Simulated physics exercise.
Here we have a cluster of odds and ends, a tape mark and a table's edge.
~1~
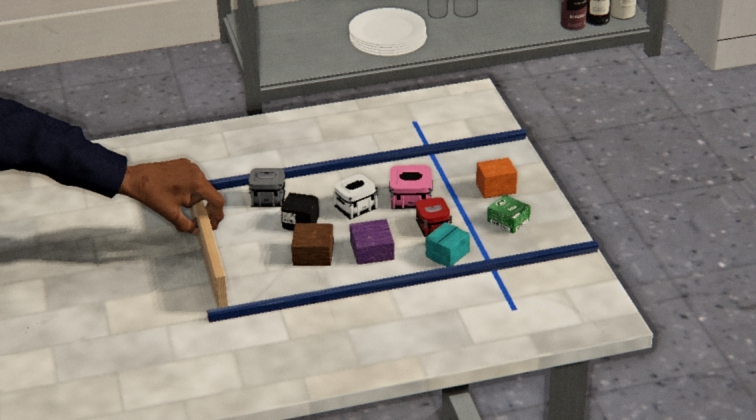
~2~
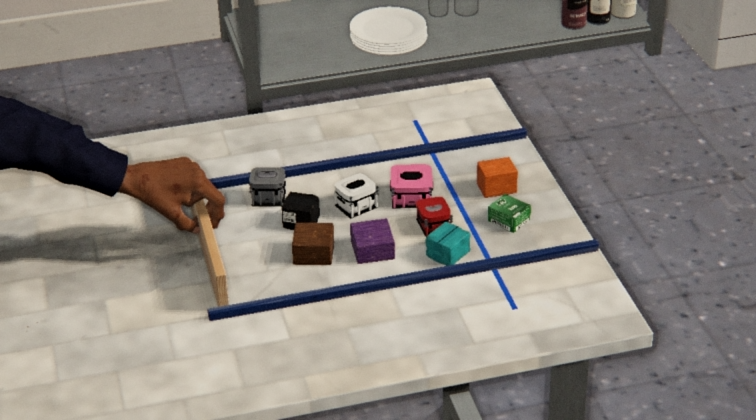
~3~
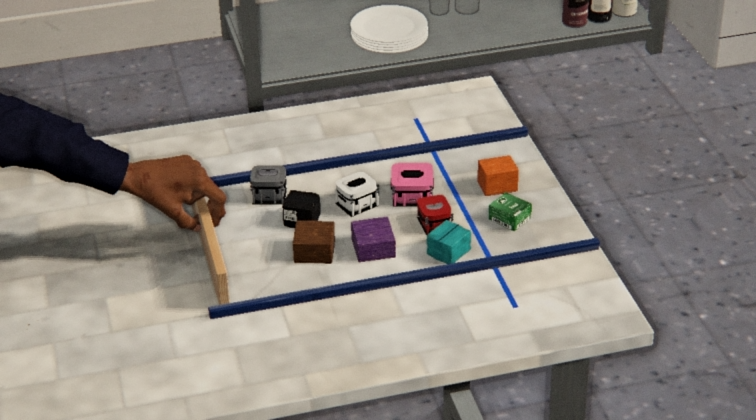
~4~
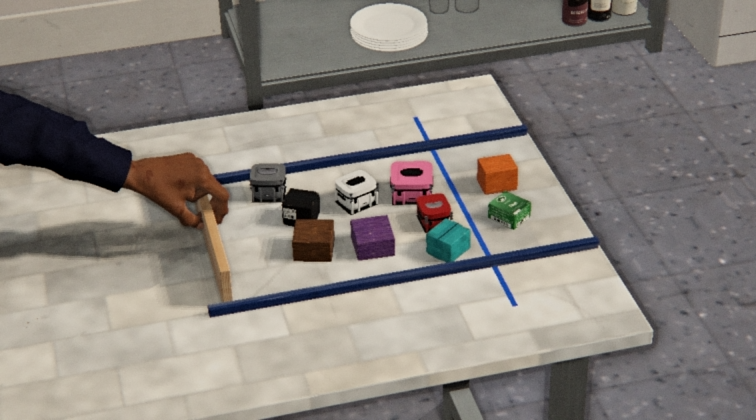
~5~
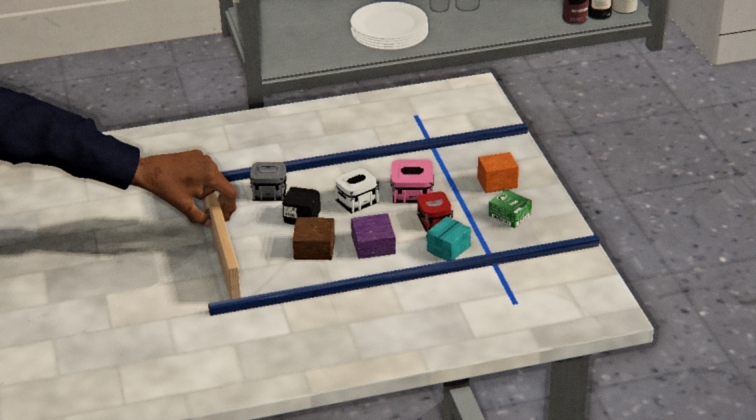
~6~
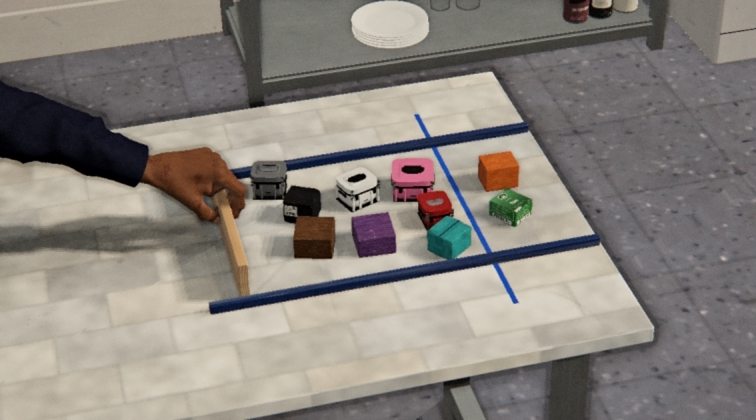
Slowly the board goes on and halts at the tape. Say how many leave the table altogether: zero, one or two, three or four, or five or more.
The number that fall off is one or two.
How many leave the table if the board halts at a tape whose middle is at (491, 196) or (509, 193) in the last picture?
The counts: 3 and 3.
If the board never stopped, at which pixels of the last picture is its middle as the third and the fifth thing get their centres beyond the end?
At (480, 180) for the third, at (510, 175) for the fifth.
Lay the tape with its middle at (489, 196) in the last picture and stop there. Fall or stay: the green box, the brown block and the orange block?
The green box goes over; the brown block stays on; the orange block comes down.
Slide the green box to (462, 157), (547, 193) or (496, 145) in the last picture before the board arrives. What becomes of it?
Place by place, it is kept; holds on; stays on.
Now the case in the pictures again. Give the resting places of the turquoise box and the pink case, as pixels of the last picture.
First (504, 238), then (532, 160).
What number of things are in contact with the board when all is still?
The number is 4.
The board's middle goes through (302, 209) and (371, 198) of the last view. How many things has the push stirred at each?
By then 3, and 8.
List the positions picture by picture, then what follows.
The first frame shows orange block (497, 178); green box (509, 214); turquoise box (448, 245); board (205, 233); tape (460, 207).
The second frame shows green box (509, 213); board (205, 232).
The third frame shows turquoise box (449, 242); white case (357, 193).
The fourth frame shows orange block (497, 174); pink case (412, 183).
The fifth frame shows green box (510, 208); grey case (269, 181).
The sixth frame shows orange block (498, 171); green box (511, 207); turquoise box (449, 238); board (226, 222); tape (462, 200).
A little later, none off yet; orange block at rest near (498, 171); green box at rest near (511, 207); turquoise box at rest near (449, 238).
Next, none off yet; orange block at rest near (498, 171); green box at rest near (511, 207); turquoise box shifted a little near (468, 240).
Later still, none off yet; orange block shifted about its own width near (542, 164); green box shifted about its own width near (543, 201); turquoise box shifted about its own width near (473, 241).
When it is over, the number that fall off is one or two; down, orange block.
